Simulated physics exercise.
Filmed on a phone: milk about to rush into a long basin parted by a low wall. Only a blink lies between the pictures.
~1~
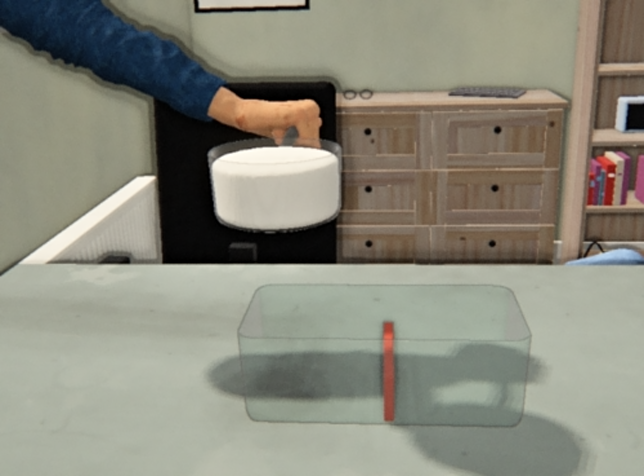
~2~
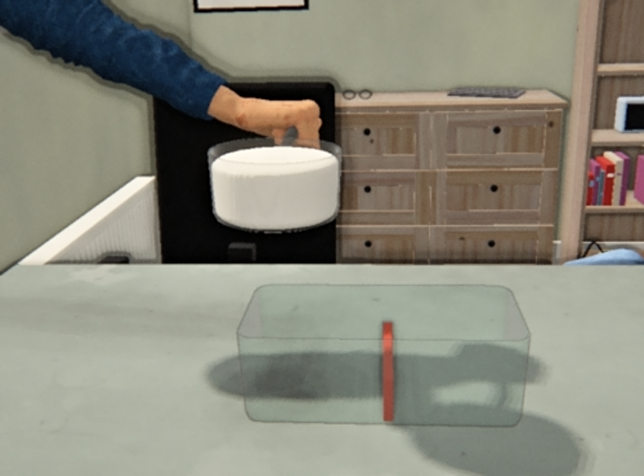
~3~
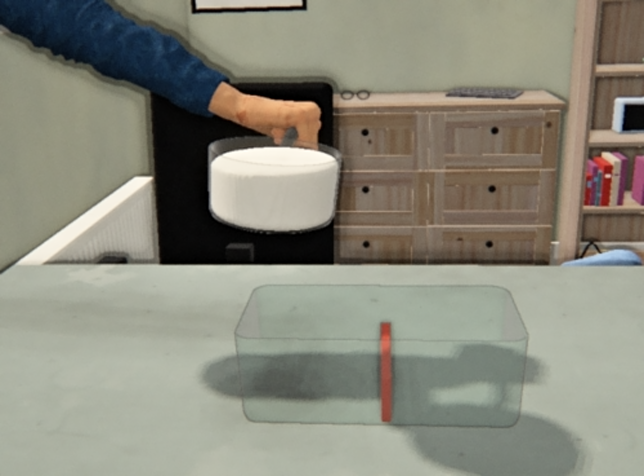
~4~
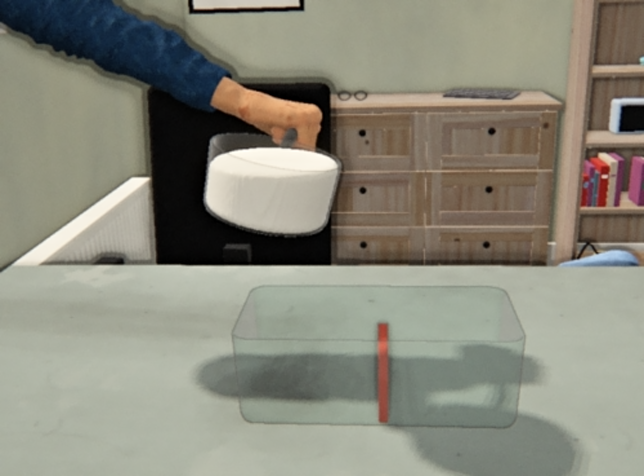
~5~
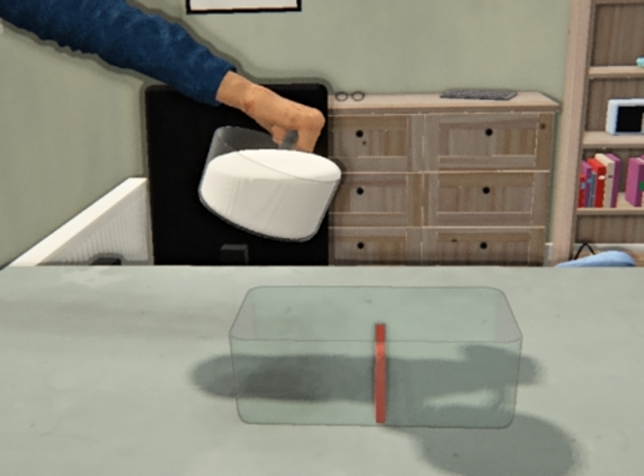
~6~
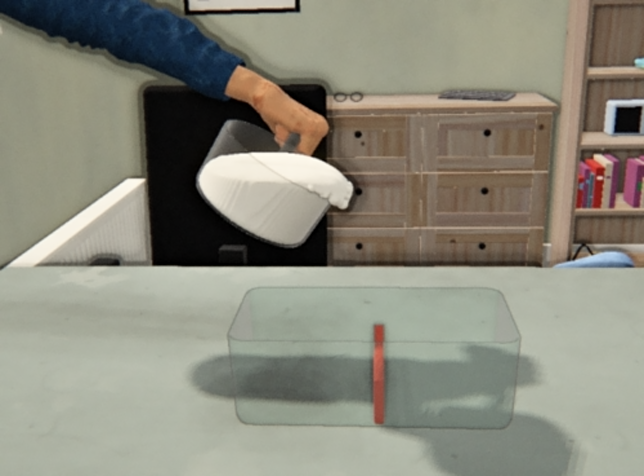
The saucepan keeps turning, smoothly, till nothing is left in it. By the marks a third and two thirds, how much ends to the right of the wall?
The share right of the wall is between a third and two thirds.
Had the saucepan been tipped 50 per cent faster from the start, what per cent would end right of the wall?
Close to 35 per cent.
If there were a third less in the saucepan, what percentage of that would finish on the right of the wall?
About 35 per cent.
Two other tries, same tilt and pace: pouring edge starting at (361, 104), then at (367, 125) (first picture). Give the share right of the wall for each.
Near 75 % and 75 %.
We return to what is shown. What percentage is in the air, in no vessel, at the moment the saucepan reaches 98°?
Near 45 %.
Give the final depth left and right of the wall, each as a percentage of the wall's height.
The left part 30 per cent, the right part 40.
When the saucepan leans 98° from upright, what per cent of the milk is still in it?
About 20 per cent.
A moment on, the saucepan is tipped on its side and 22 per cent is still to pour, 3 is left of the wall and 32 right of it.
Next, the saucepan is tipped right over and 3 per cent is still to pour, 38 is left of the wall and 52 right of it.
Then the saucepan is tipped right over and 0 per cent is still to pour, 45 is left of the wall and 52 right of it.
Later the saucepan is tipped right over and 0 per cent is still to pour, 46 is left of the wall and 52 right of it.
In the end 46 per cent lies left of the wall, 52 right of it and 2 outside.
